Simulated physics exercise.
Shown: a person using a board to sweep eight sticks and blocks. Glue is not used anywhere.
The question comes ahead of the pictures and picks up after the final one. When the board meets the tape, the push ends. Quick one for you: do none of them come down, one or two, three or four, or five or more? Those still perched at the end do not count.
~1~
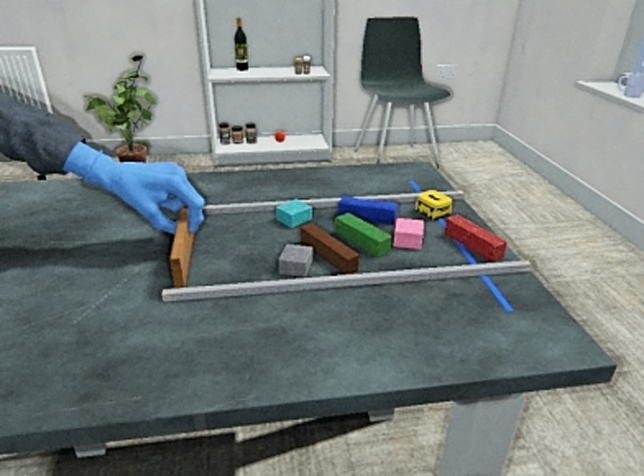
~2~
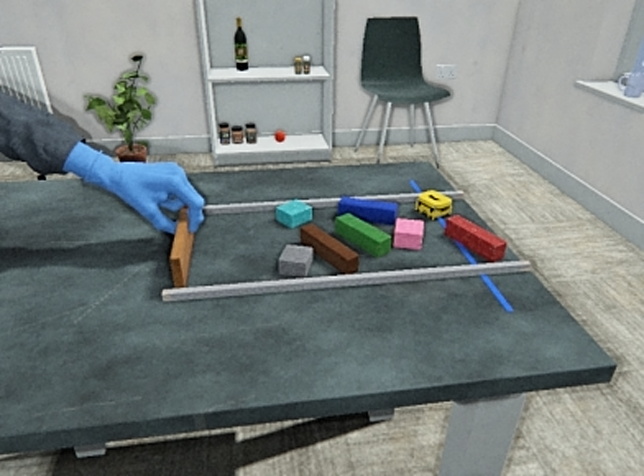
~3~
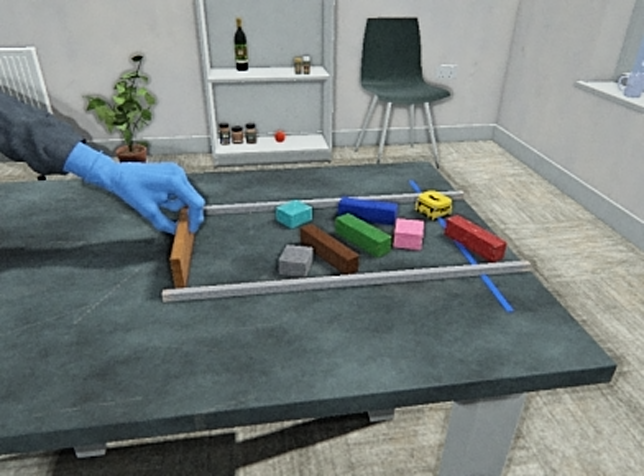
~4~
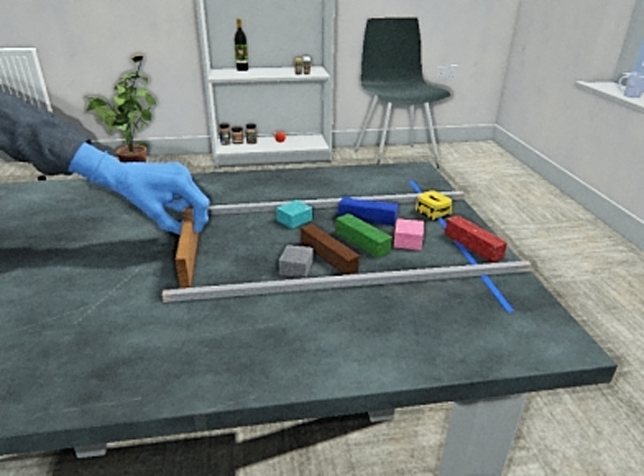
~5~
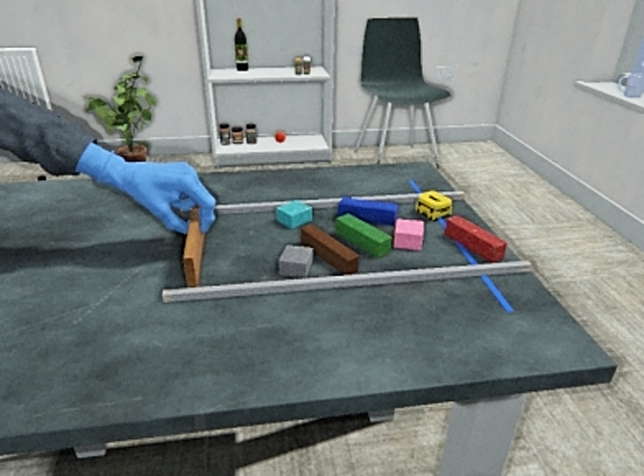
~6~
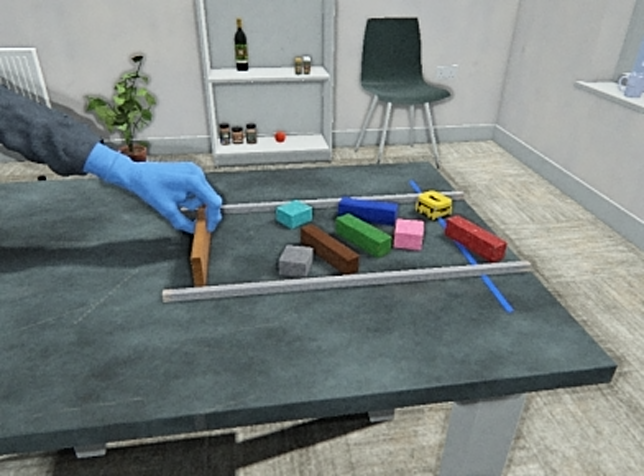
Lost: Three or four.
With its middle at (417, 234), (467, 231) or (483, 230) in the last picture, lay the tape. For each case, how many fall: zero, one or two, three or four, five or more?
Counts for the three tries are zero, five or more and five or over.
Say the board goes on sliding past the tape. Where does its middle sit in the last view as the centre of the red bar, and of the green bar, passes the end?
The middle is at (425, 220) when it's the red bar, and at (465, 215) when it's the green bar.
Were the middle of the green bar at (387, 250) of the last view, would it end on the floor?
From that start it falls away.
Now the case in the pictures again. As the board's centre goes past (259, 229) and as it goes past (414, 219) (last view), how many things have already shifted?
By then 0, and later 8.
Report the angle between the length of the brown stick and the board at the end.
The angle is about 35 degrees.
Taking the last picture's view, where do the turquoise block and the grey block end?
You'll find the turquoise block at roughly (449, 207) and the grey block at roughly (481, 248).
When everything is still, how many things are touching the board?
3 of them.
A little later, none off yet; red bar at rest near (474, 238); yellow case at rest near (434, 206); pink block at rest near (409, 234).
Next, none off yet; red bar at rest near (474, 238); yellow case at rest near (434, 206); pink block shifted about its own width near (423, 230).
Later still, none off yet; red bar shifted a little near (495, 235); yellow case shifted about its own width near (459, 201); pink block shifted well along near (465, 222).
When it is over, the number that fall off is three or four; down, blue stick, pink block, yellow case and red bar.
